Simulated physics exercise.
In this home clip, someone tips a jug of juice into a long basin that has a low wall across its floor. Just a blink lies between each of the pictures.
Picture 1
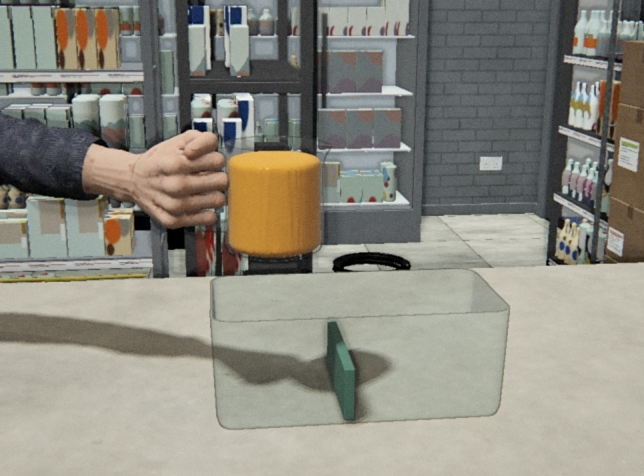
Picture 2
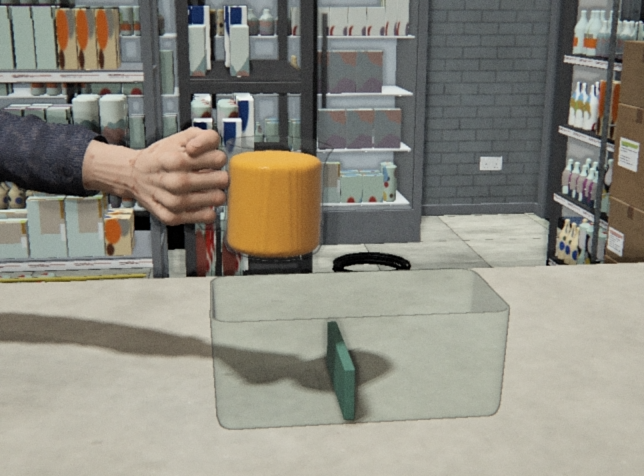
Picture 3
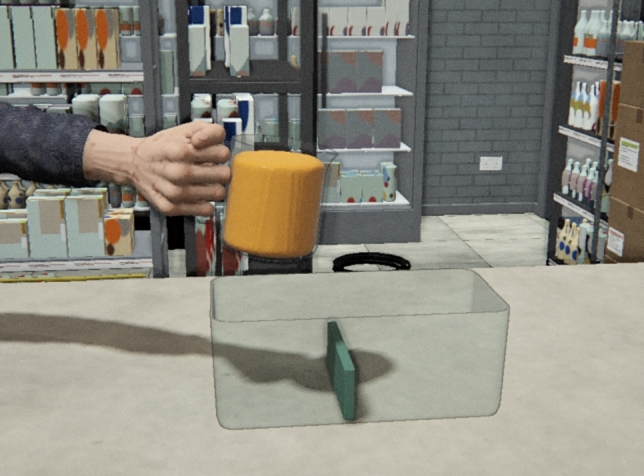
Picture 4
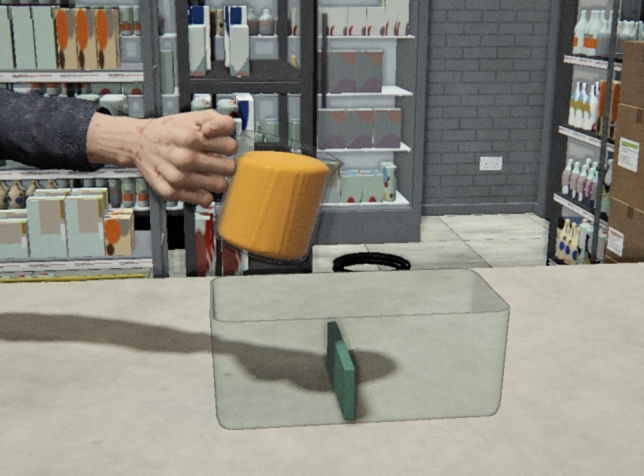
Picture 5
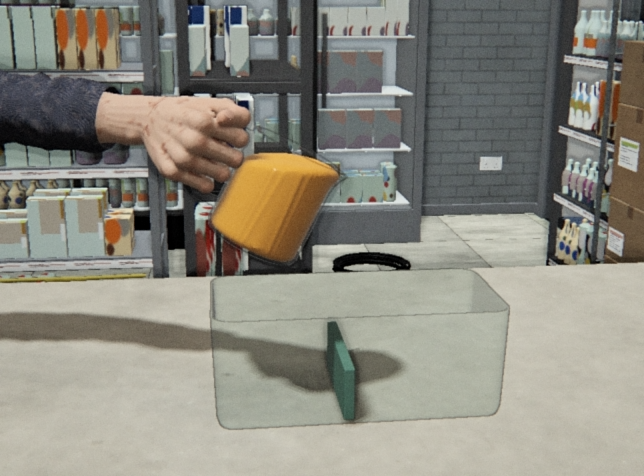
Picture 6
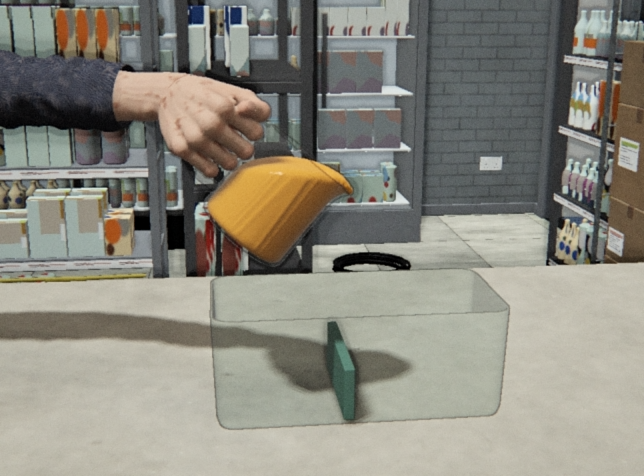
A jug of orange juice tilts steadily rightward in a hand above a clear basin.
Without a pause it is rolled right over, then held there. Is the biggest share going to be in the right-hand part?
Yes.
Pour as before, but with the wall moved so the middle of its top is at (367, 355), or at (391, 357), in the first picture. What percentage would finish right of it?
In turn some 55 and 20 in a hundred.
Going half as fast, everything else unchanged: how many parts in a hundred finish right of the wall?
Around 95 percent ends up there.
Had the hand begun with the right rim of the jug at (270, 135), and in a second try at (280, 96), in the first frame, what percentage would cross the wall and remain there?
It works out to around 15 % and then around 40 %.
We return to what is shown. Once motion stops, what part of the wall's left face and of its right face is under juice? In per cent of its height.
The left part 0 per cent, the right part 50.
A moment on, the tilt is 114° and 44 per cent is still to pour, 0 is left of the wall and 32 right of it.
Next, the tilt is 119° and 7 per cent is still to pour, 5 is left of the wall and 80 right of it.
Then the tilt is 119° and 0 per cent is still to pour, 6 is left of the wall and 91 right of it.
Later the tilt is 119° and 0 per cent is still to pour, 7 is left of the wall and 92 right of it.
In the end 7 per cent lies left of the wall, 92 right of it and 2 outside.
